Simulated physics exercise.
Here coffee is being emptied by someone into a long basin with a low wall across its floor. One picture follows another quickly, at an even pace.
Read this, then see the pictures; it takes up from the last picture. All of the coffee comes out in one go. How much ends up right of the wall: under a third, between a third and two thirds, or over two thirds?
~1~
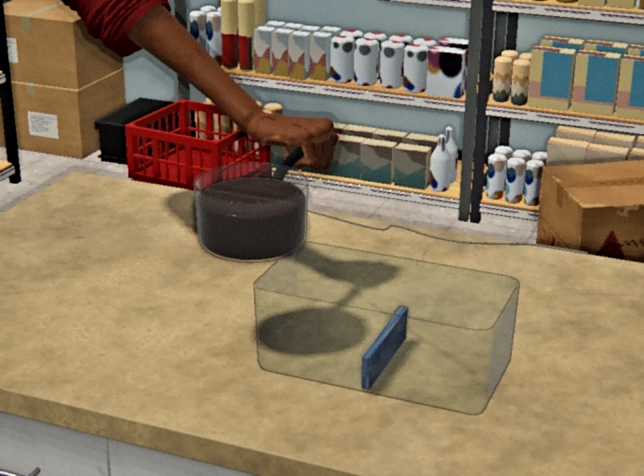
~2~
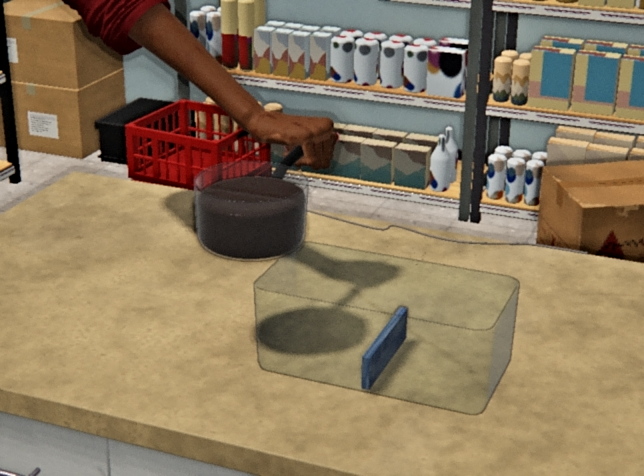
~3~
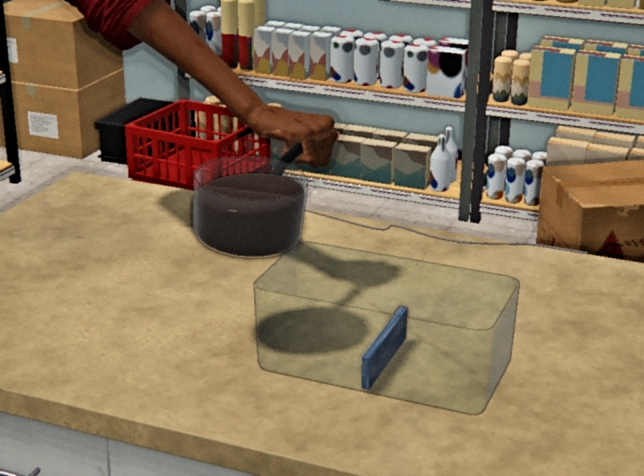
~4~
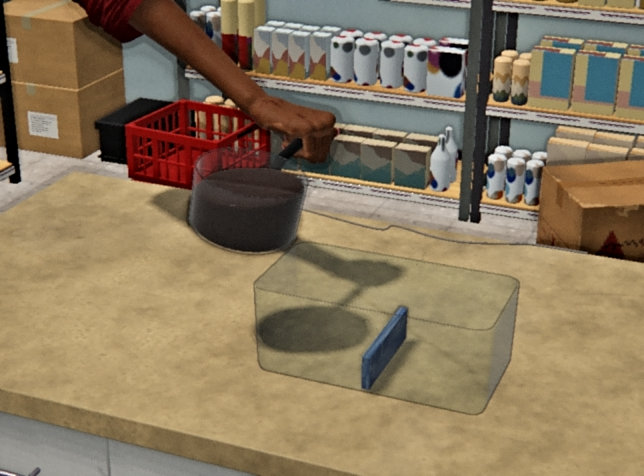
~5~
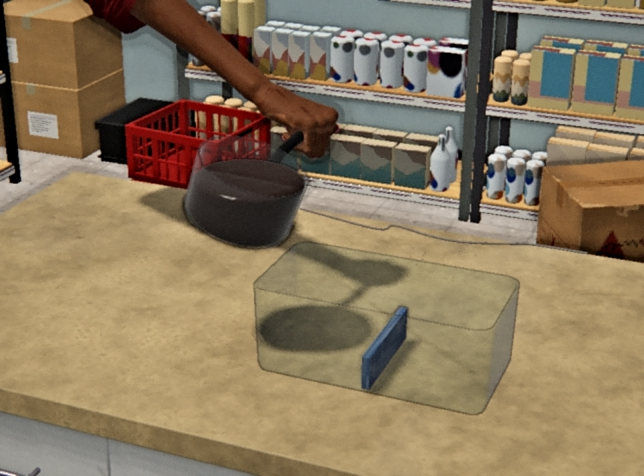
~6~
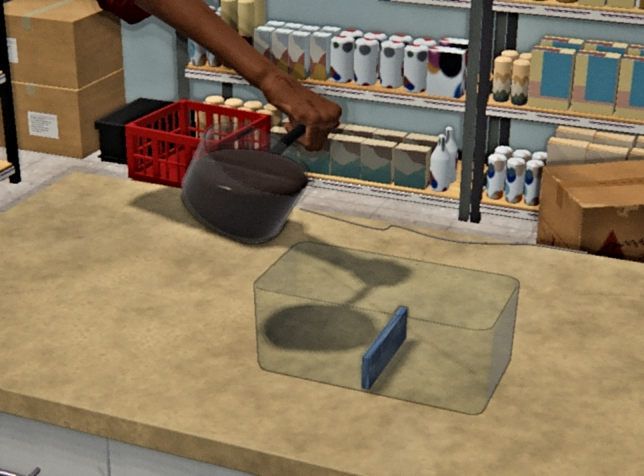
The share right of the wall is going to reach a third without passing two thirds.
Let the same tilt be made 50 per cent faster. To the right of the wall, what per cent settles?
About 50 per cent.
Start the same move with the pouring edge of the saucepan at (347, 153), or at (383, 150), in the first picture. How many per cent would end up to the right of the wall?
In order, some 90 and 55 percent.
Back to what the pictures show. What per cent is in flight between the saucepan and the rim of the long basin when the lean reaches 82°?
I'd reckon some 40 per cent.
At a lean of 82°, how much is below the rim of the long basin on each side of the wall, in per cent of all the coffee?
Left part: Around 15 %. Right part: Around 0 %.
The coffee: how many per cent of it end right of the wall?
Roughly 55 per cent.
A moment on, the saucepan is tipped on its side and 48 per cent is still to pour, 13 is left of the wall and 0 right of it.
Next, the saucepan is tipped right over and 9 per cent is still to pour, 25 is left of the wall and 51 right of it.
Then the saucepan is tipped right over and 1 per cent is still to pour, 43 is left of the wall and 53 right of it.
Later the saucepan is tipped right over and 0 per cent is still to pour, 45 is left of the wall and 53 right of it.
In the end 45 per cent lies left of the wall, 53 right of it and 1 outside.
